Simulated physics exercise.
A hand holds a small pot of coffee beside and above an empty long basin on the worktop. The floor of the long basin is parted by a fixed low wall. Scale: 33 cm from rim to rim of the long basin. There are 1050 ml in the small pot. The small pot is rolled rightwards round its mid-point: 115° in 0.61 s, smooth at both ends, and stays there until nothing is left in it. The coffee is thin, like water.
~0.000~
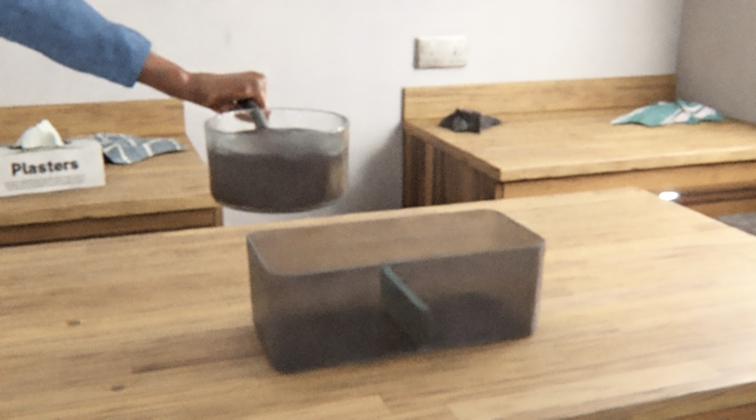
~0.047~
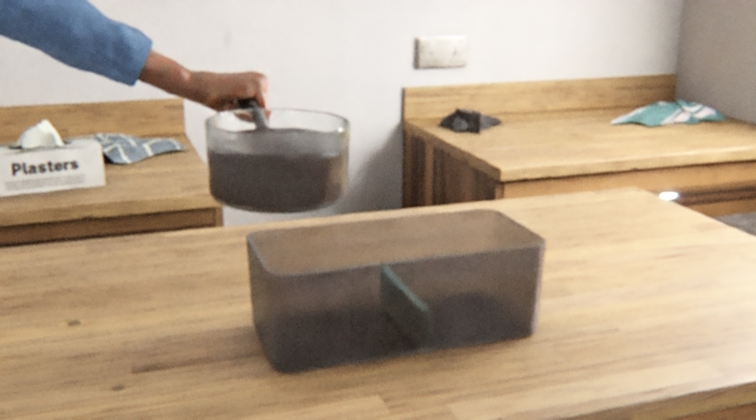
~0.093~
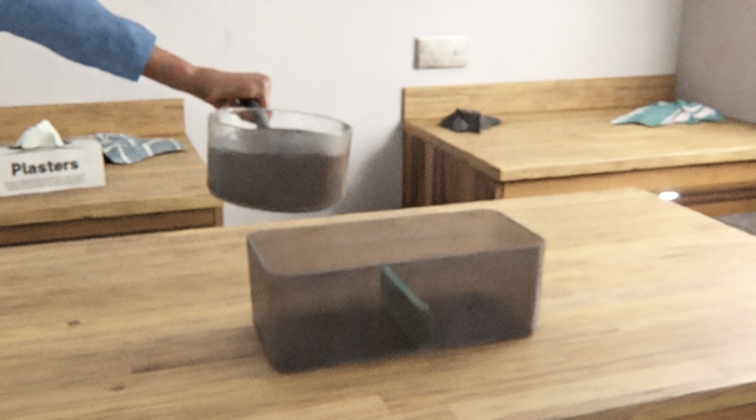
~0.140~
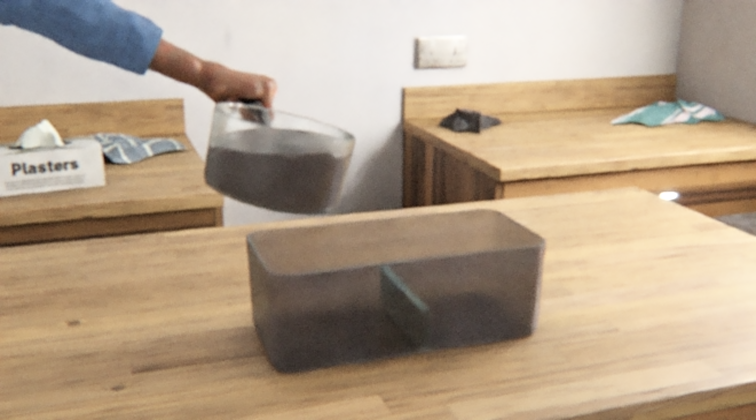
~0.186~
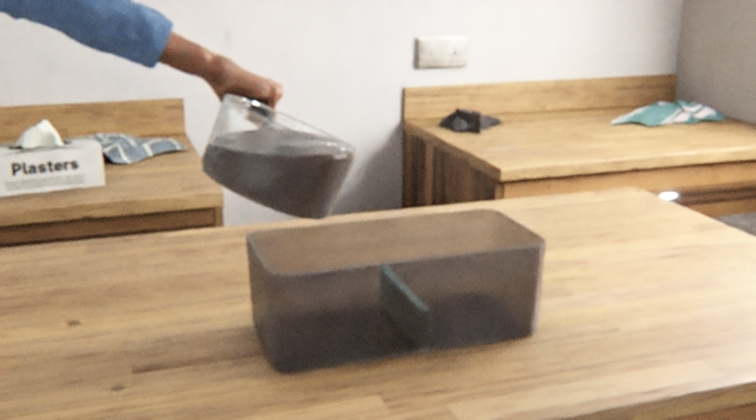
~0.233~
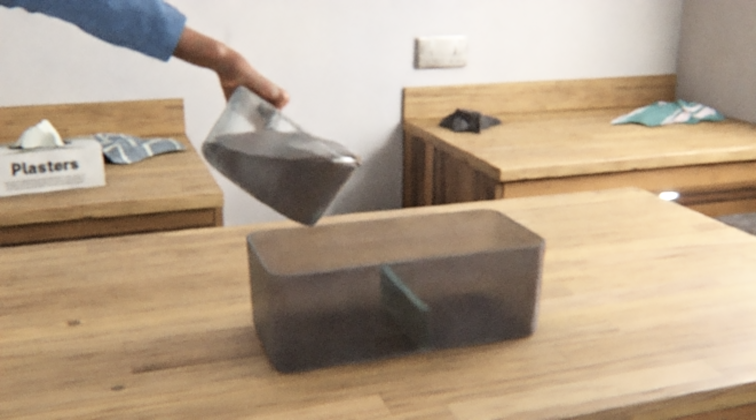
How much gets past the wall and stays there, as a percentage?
About 17 per cent.
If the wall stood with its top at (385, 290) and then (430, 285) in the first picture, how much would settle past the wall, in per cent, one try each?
First 35, then 20 per cent.
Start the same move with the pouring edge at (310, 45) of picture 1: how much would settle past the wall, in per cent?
Then about 15 per cent.
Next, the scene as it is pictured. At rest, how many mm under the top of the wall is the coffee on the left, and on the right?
Left about 18 mm, right about 42 mm.
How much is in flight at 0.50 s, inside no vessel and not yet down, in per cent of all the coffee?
Some 28 per cent.
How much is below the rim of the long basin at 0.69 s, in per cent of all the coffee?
Some 80 per cent.
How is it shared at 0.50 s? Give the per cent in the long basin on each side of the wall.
Some 44 per cent left and 6 right.
After 0.50 s the tilt is 105° and 22 per cent is still to pour, 44 is left of the wall and 6 right of it.
After 0.69 s the tilt is 115° and 3 per cent is still to pour, 71 is left of the wall and 9 right of it.
After 0.89 s the tilt is 115° and 0 per cent is still to pour, 72 is left of the wall and 16 right of it.
After 1.11 s the tilt is 115° and 0 per cent is still to pour, 71 is left of the wall and 17 right of it.
In the end 71 per cent lies left of the wall, 17 right of it and 11 outside.
